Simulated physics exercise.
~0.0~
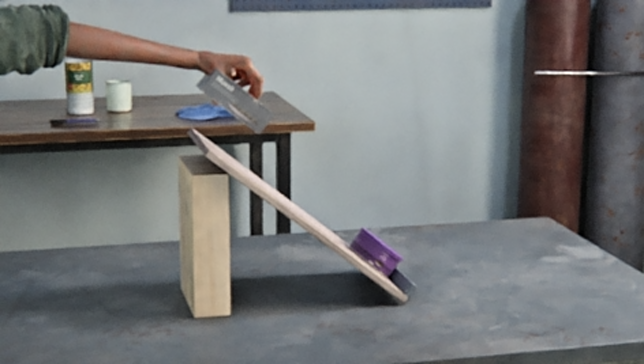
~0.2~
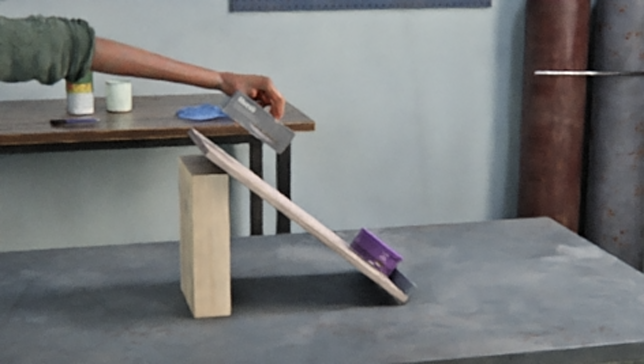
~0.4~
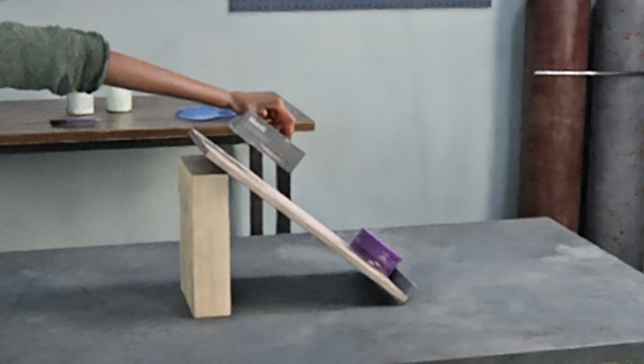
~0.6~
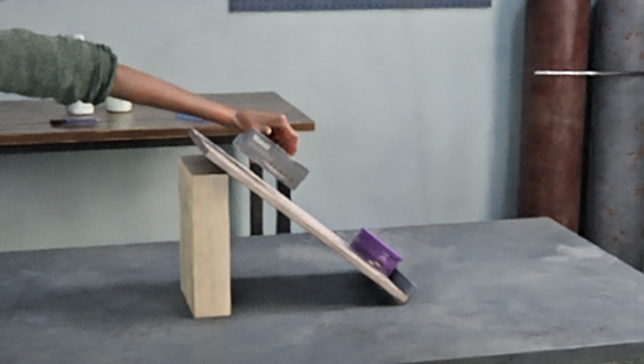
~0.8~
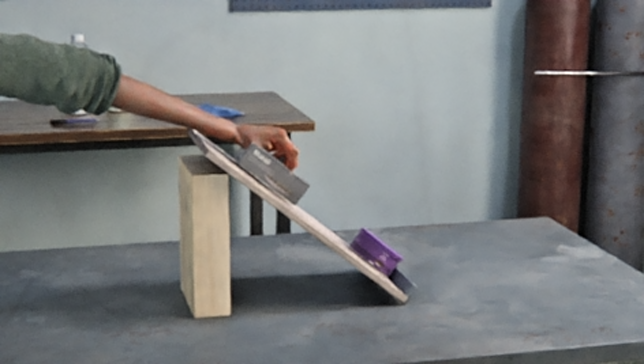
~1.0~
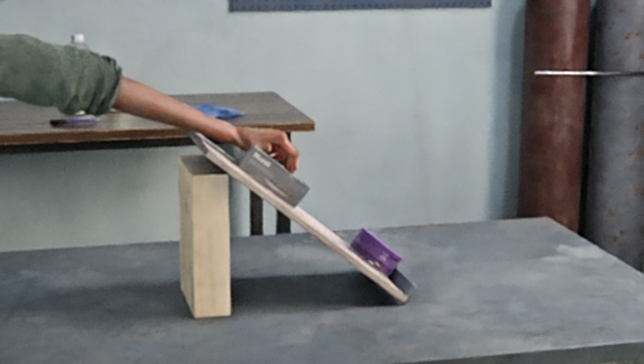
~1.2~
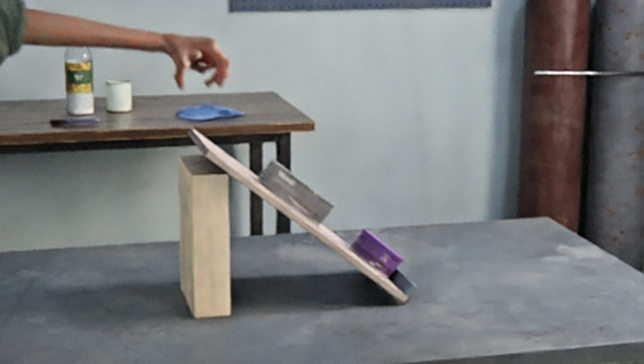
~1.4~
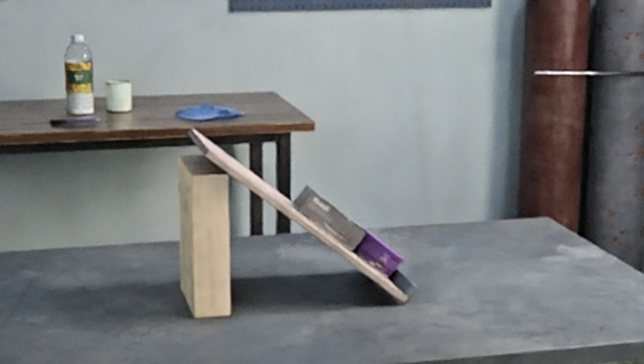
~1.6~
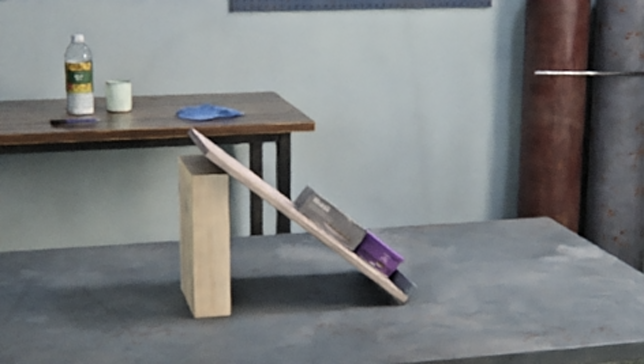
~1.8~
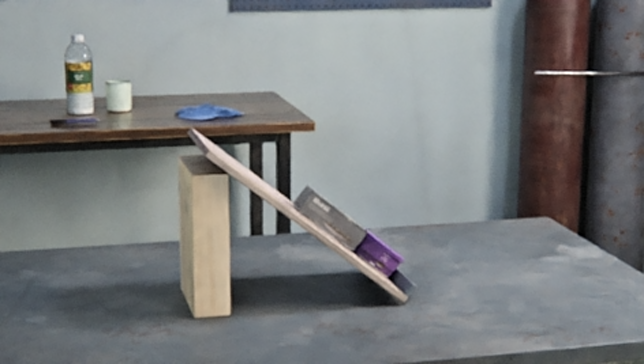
On a dark grey tabletop, a board leans against an upright wooden block, sloping down to the right, with a small purple tub resting near its lower end. A hand reaches in from the left holding a grey carton and lowers it toward the upper part of the slope. It sets the carton on the board, holds it briefly, then lets go and draws back. The carton slides down the board until it meets the purple tub. With the hand gone, the carton rests against the tub, which stays in place.
